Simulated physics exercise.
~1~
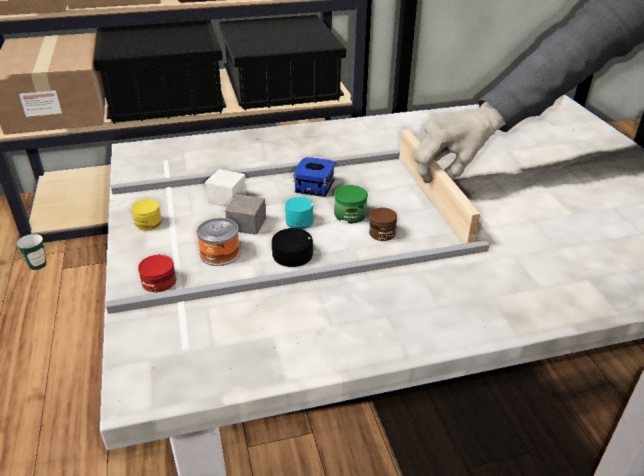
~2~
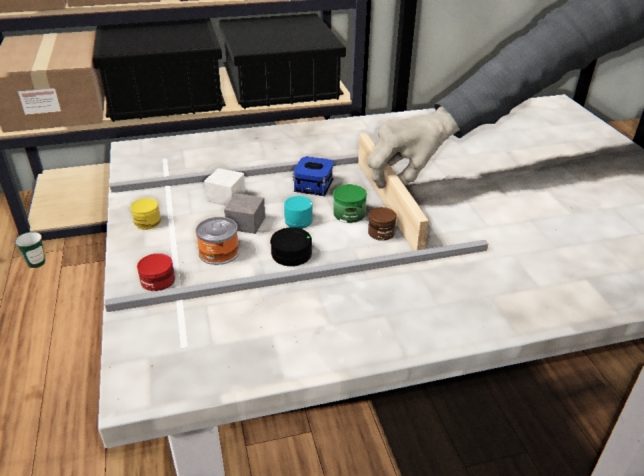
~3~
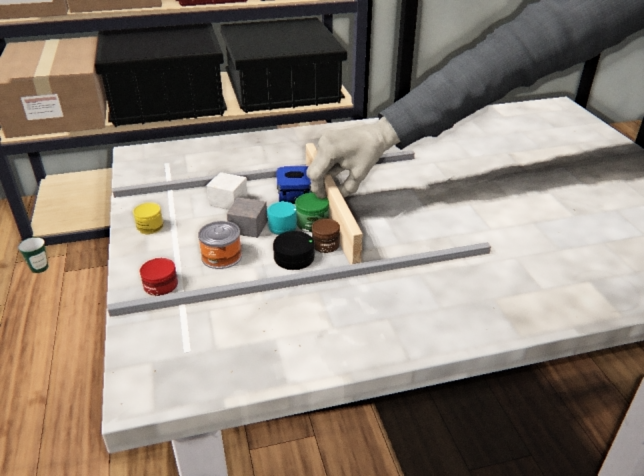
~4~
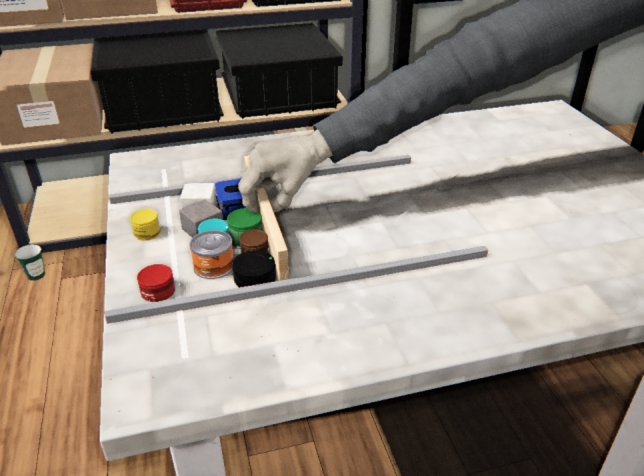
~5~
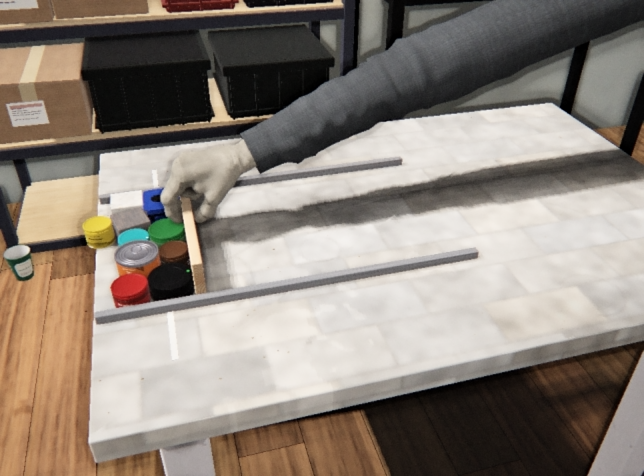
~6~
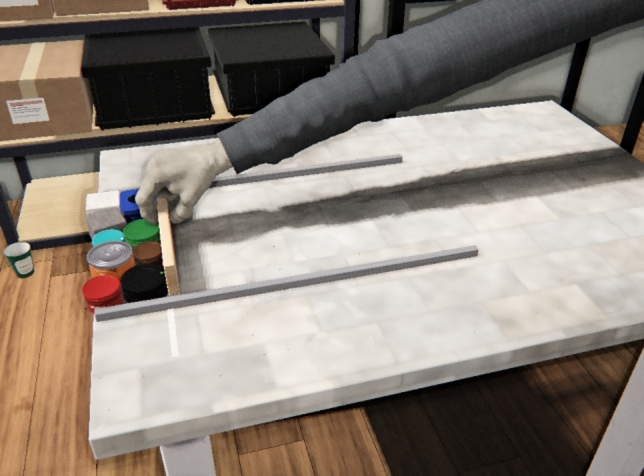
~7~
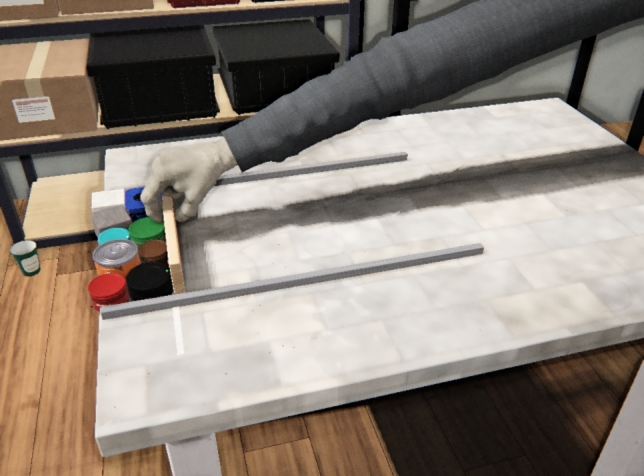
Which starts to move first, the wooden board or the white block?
The wooden board starts to move first. The white block stays in its place until later, when the board has already pushed several of the tubs to the left.
